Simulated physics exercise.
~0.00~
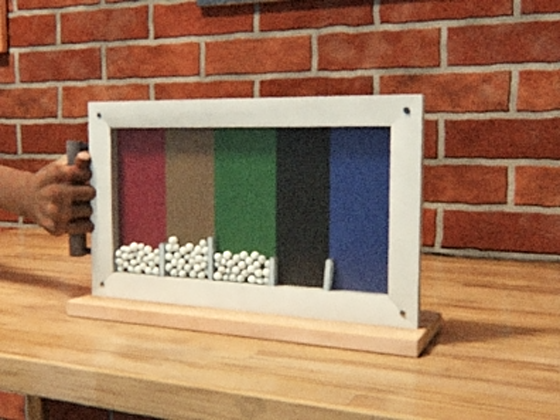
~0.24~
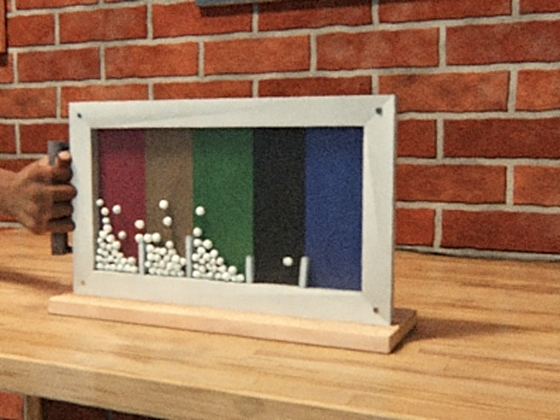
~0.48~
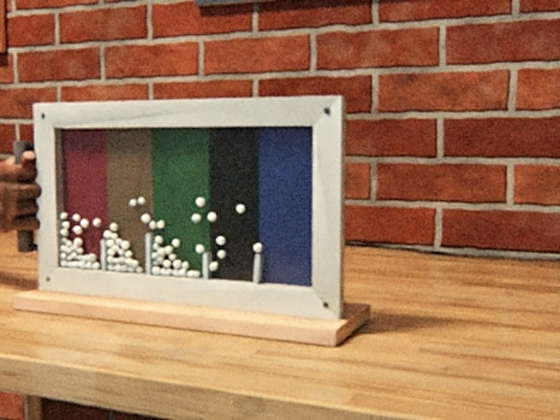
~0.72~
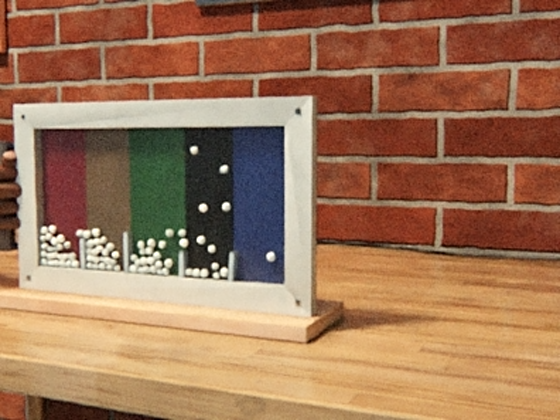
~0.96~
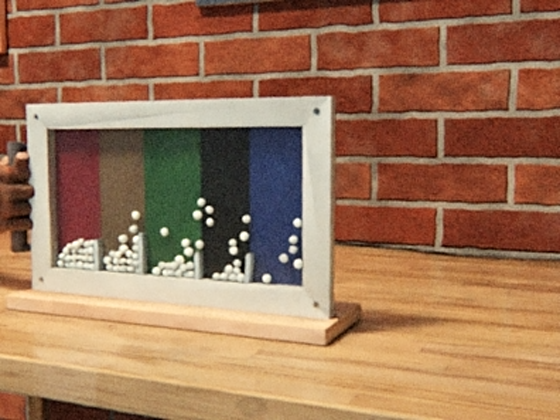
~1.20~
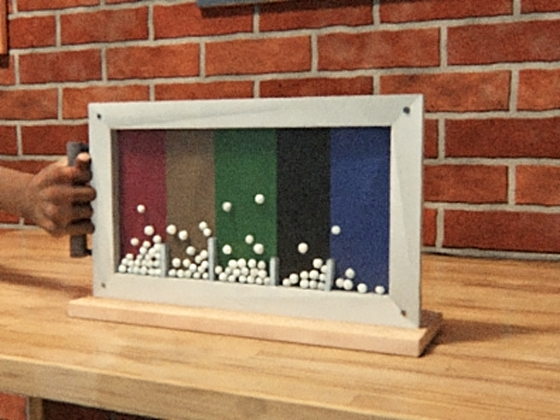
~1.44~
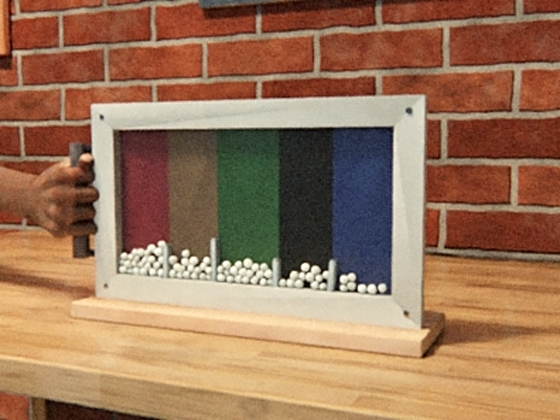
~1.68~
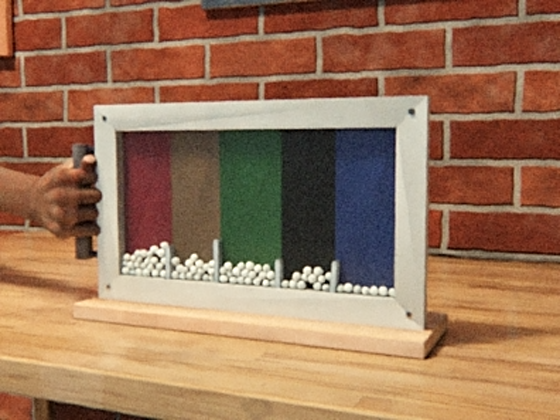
In the video, a hand grips the handle of a clear-fronted box of white beads and shifts it left, then back right, scattering beads over low dividers, until they settle across all five coloured strips, fewest in blue, with several in black.
